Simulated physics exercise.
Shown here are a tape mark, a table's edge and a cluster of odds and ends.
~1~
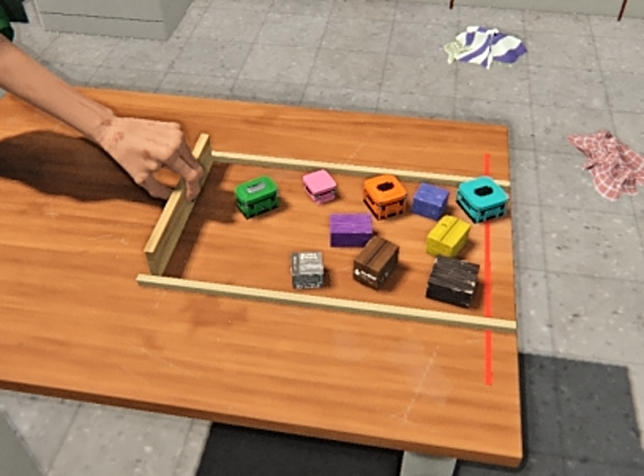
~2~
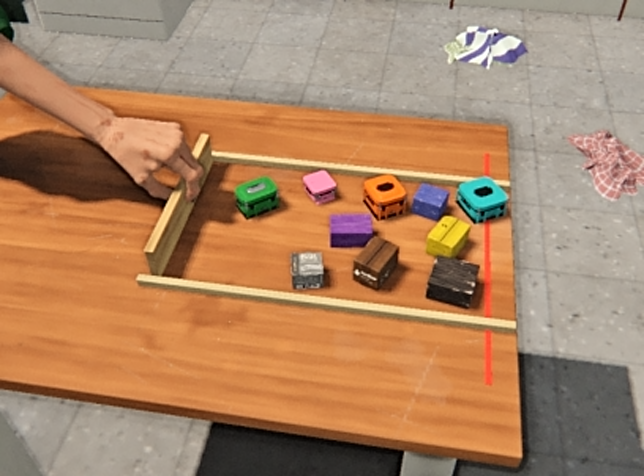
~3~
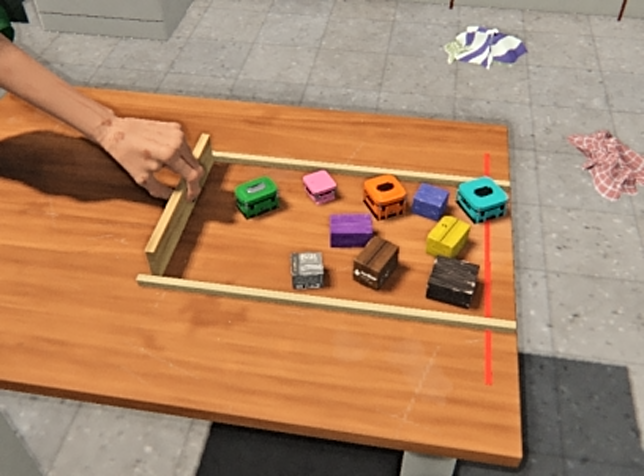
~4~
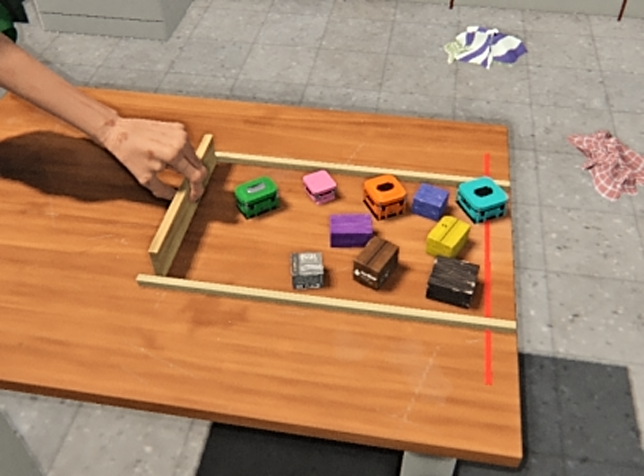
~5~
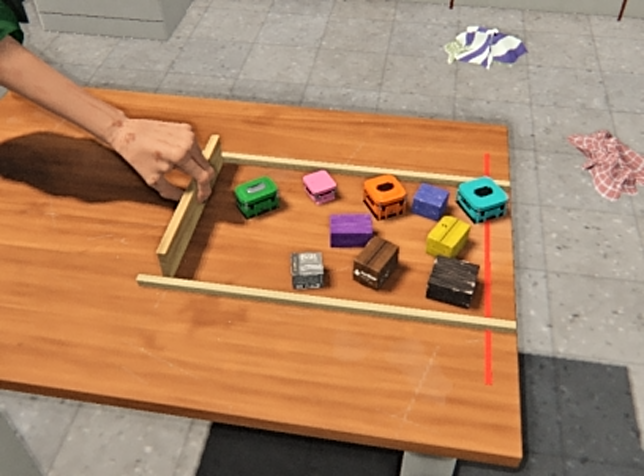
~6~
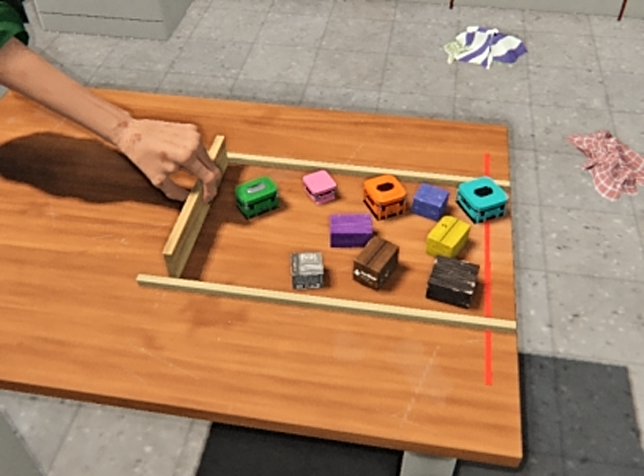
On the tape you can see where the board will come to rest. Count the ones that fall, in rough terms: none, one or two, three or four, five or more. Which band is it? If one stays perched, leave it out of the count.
The band is five or more.
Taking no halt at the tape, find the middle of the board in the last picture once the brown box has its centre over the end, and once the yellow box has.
(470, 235) and (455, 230), more or less.
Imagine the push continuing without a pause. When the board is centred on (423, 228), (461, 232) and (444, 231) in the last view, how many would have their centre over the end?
Taking the three positions in turn, the counts come to 1, 4 and 3.
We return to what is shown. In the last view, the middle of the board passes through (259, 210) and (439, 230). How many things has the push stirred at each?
I make it 1 at the first spot and 10 at the other.
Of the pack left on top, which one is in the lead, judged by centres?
Ending up nearest is the purple block.
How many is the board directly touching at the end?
It's touching 4 at the end.
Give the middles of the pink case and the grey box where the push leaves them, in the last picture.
Going in order: First (502, 198), then (507, 298).
A little later, none off yet; turquoise case at rest near (481, 200); black block at rest near (453, 282); yellow box at rest near (448, 239).
When it is over, the number that fall off is five or more; down, orange case, brown box, blue block, yellow box, black block and turquoise case.
